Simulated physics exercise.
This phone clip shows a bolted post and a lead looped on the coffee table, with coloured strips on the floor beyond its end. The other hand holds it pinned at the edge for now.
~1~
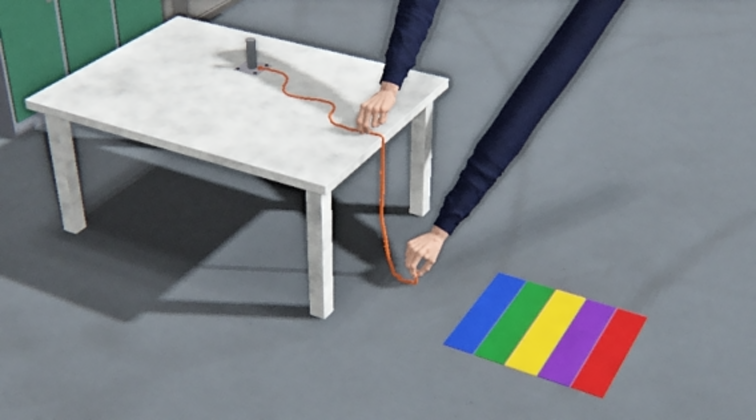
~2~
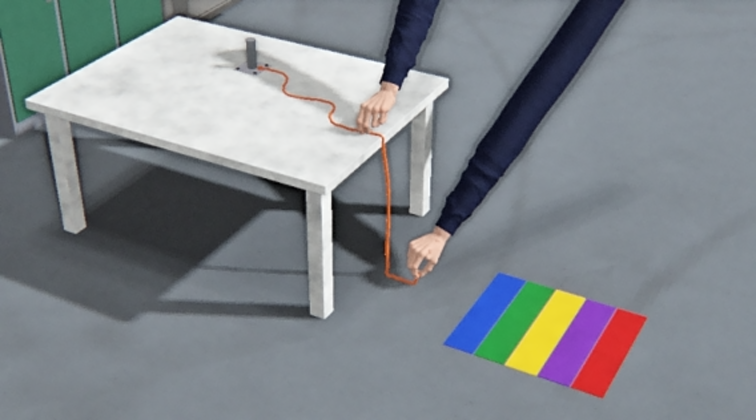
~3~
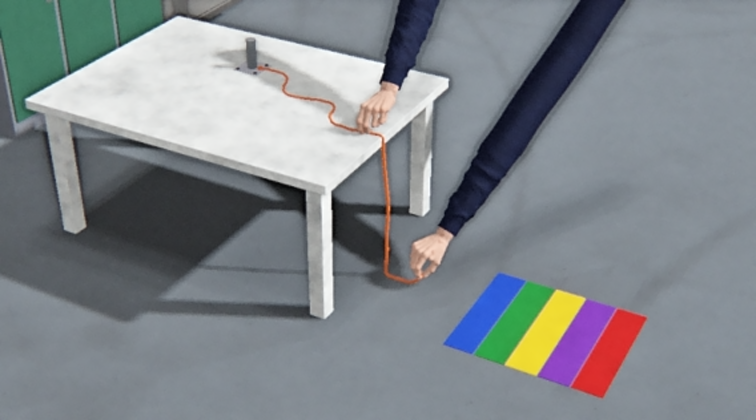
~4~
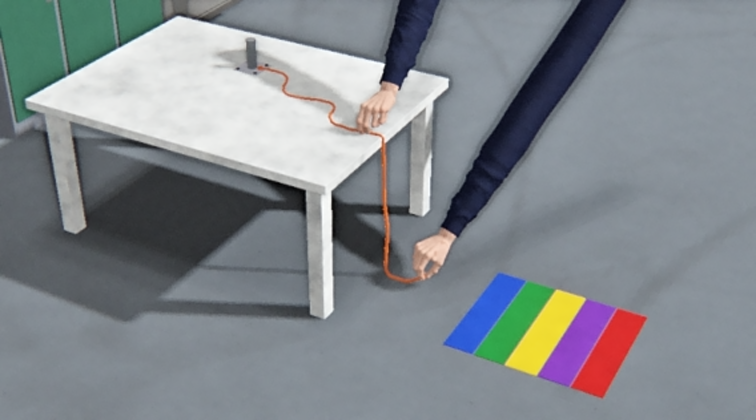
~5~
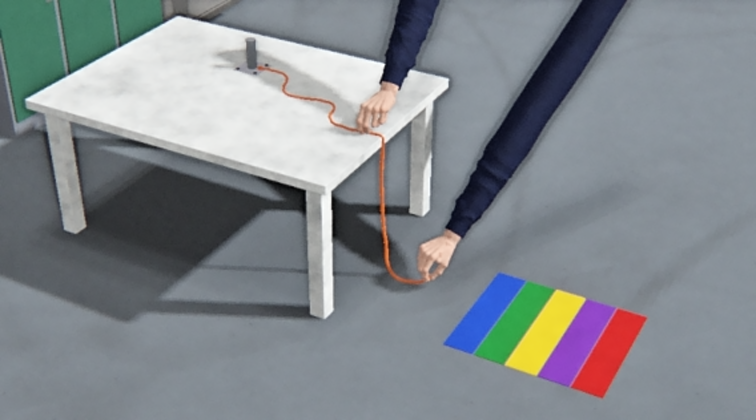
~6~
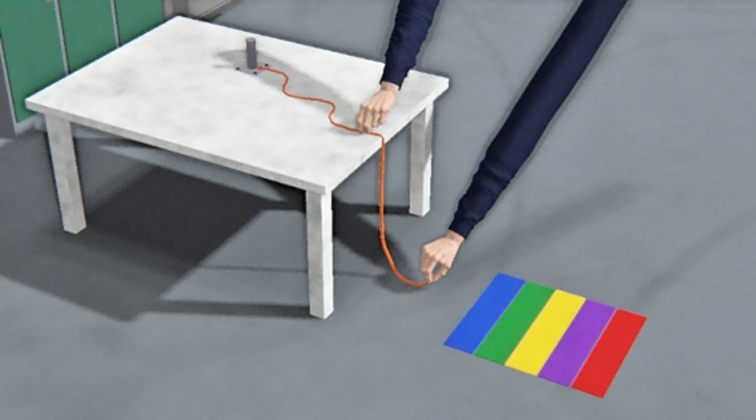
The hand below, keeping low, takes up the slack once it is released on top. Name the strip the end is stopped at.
Yellow.
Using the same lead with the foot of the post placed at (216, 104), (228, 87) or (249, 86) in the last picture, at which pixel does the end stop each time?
Going by the last picture, roughly (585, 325), (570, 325) and (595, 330).
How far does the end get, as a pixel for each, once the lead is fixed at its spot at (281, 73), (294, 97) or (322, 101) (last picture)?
(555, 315), (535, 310) and (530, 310).
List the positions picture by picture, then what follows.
In the first frame, end (417, 275); blue (468, 335); green (499, 345); yellow (530, 356); purple (562, 366); red (595, 377).
In the second frame, end (419, 275); lead through (284, 74) (301, 98) (330, 118) (382, 139) (389, 204) (388, 260).
In the third frame, end (422, 276).
In the fourth frame, end (425, 277); lead through (284, 74) (301, 98) (330, 118) (382, 139) (385, 203) (386, 260).
In the fifth frame, end (429, 278).
In the sixth frame, end (432, 279); lead through (284, 74) (301, 98) (330, 118) (382, 139) (381, 202) (390, 260).
Early on, end near (508, 303); over green.
Midway, end near (537, 312); over yellow.
At the end of the slack, end near (556, 318); over yellow. It halts on the yellow strip.
